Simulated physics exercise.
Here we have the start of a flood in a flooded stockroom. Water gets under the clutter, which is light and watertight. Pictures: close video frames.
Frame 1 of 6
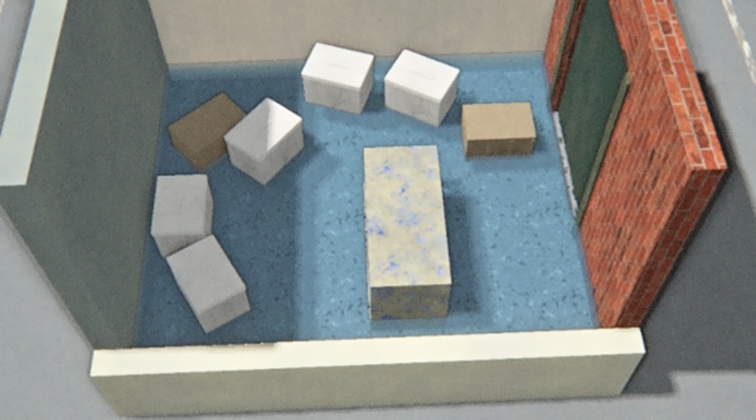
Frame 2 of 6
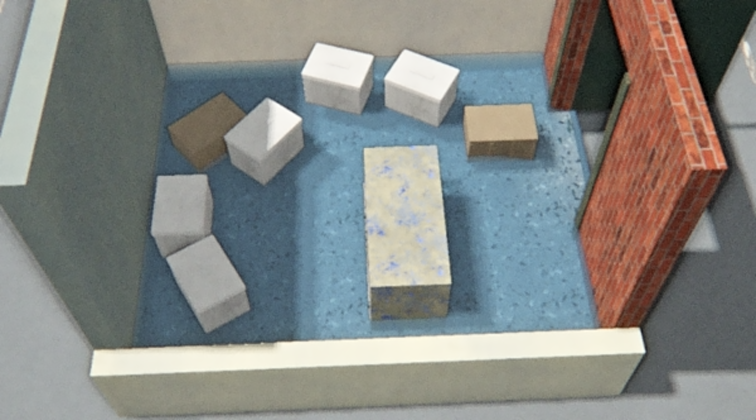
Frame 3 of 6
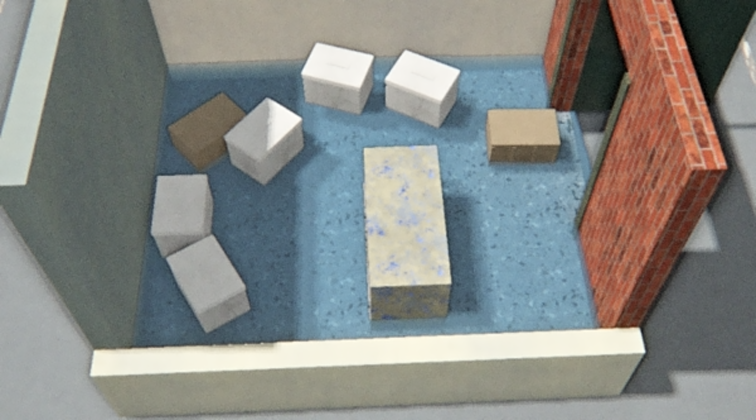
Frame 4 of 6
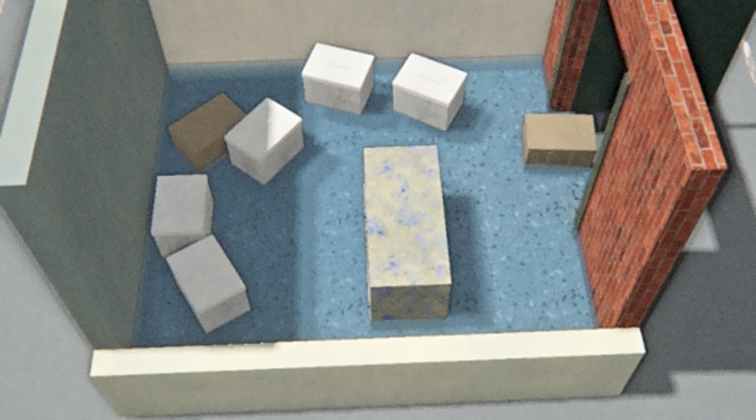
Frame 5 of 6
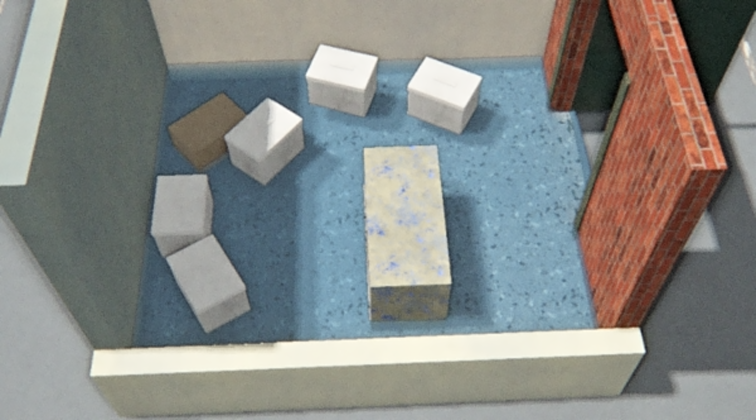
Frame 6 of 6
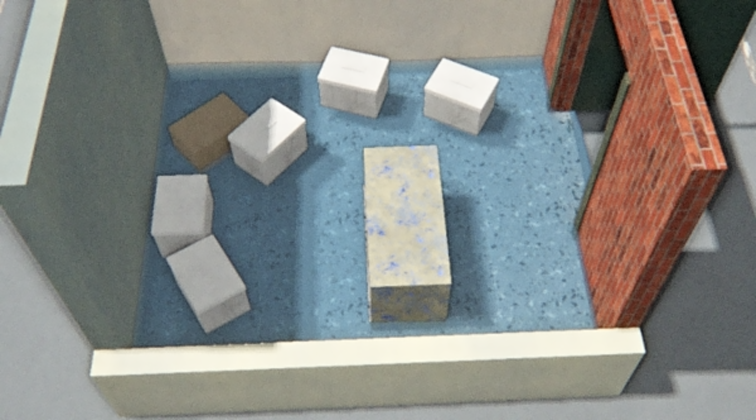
The clip opens on pale and brown boxes around a large mottled block in a blue-floored, flooded room, as a gap appears in the brick wall. The right-hand tan box drifts right to the gap and out of sight, while the nearest white box, then its neighbour, shifts slightly right.
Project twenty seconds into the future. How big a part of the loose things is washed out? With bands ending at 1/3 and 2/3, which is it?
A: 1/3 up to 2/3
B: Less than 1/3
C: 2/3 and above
Answer: A.
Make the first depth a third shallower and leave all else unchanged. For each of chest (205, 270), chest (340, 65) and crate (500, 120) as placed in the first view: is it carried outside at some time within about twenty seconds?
Object by object: Trapped; carried off; carried off.
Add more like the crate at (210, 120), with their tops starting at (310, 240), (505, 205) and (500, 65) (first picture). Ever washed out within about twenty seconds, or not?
Remains, exits, exits.
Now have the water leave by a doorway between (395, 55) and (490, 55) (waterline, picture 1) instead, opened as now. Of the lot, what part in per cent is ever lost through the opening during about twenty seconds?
Roughly 70 in a hundred.
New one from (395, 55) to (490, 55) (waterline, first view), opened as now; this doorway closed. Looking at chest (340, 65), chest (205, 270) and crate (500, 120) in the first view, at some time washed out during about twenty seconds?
Going through them, number one is flushed away, number two is held back and number three is flushed away.
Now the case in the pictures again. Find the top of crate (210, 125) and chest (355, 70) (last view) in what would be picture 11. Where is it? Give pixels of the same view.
Roughly (241, 112) and (445, 66).
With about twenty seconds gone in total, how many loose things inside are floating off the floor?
The answer is 2.
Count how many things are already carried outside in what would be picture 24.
The count is 3.
A moment on, 2 of 7 are out; 5 afloat.
Next, 3 of 7 are out; 4 afloat.
Later, 4 of 7 are out; 2 afloat.
In the end, 4 of 7 are out; 2 afloat.
